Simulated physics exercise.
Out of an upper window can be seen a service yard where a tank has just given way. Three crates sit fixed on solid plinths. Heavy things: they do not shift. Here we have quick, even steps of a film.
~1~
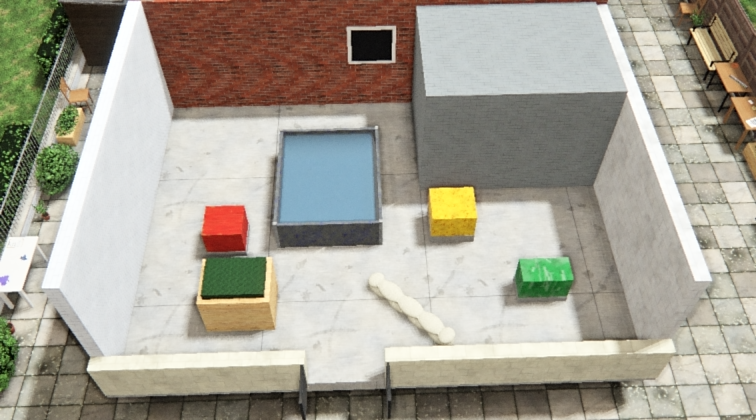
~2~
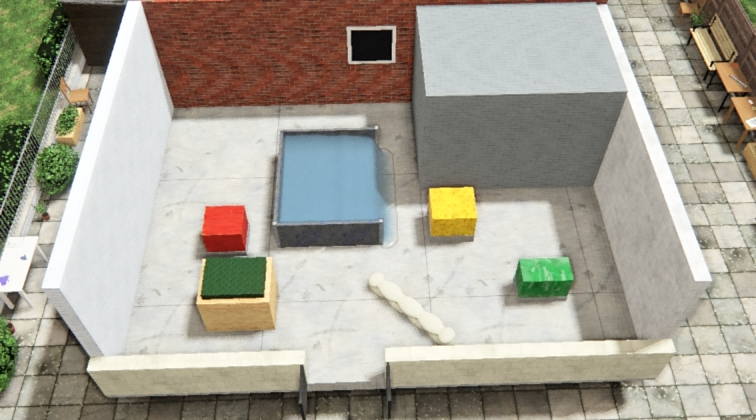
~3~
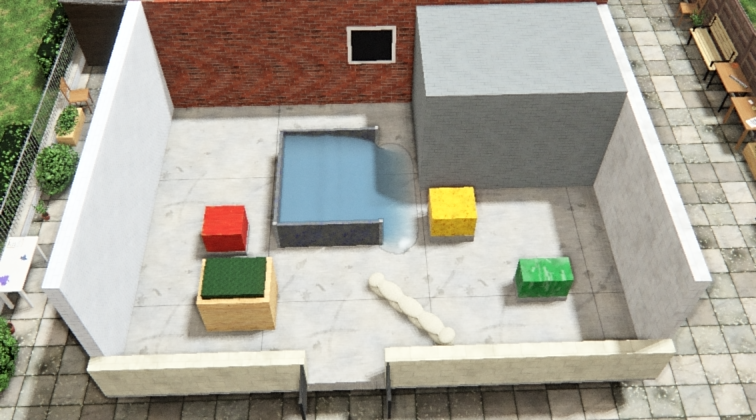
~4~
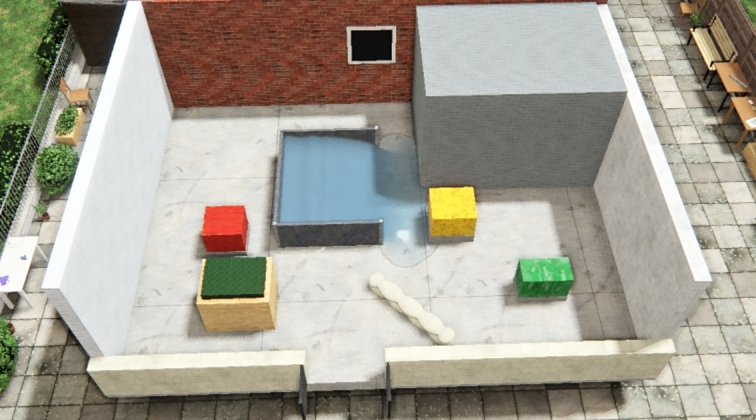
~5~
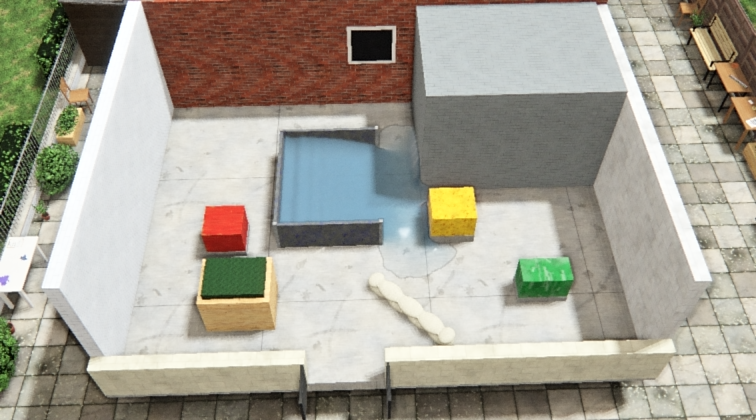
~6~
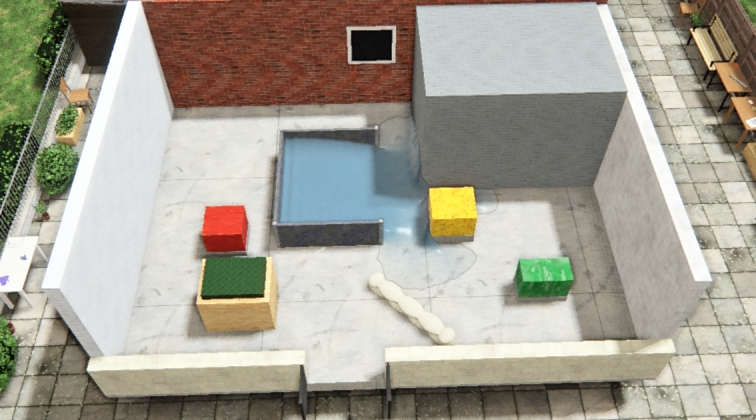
A tank of blue water gave way along its right side, and water poured out across the pale floor, reaching the yellow block and spreading toward the front and back while the blocks stayed put.
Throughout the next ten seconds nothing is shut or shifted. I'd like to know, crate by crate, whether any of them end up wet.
Here is how they end up: The yellow crate gets wet; the red crate is left dry; the green crate gets wet.
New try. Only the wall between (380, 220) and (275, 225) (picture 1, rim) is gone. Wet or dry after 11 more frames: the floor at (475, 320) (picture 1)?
At that place: Wet.
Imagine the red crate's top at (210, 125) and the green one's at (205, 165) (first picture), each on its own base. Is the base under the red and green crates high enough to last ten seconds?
Result: Red one is overtopped; green one avoids the flood.
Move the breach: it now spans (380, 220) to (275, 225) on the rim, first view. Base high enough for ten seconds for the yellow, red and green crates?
The yellow crate is untouched, the red crate is untouched and the green crate is untouched.
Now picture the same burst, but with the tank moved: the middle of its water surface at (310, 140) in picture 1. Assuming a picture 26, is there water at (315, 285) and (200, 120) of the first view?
The first spot is inundated and the second is inundated.
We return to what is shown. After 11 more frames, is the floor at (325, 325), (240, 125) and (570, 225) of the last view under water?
First spared, second spared, third inundated.
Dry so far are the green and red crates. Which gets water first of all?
It's the green one here.
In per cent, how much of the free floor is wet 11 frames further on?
About 35 per cent.
A moment on, water covers 20 % of the floor; the yellow crate water round its plinth, the red crate not reached, the green crate water round its plinth.
Next, water covers 35 % of the floor; the yellow crate water round its plinth, the red crate not reached, the green crate water round its plinth.
Then, water covers 60 % of the floor; the yellow crate water round its plinth, the red crate not reached, the green crate water round its plinth.
Later, water covers 75 % of the floor; the yellow crate water round its plinth, the red crate water round its plinth, the green crate water round its plinth.
In the end, water covers 95 % of the floor; the yellow crate was topped, the red crate stayed above the water, the green crate was topped.
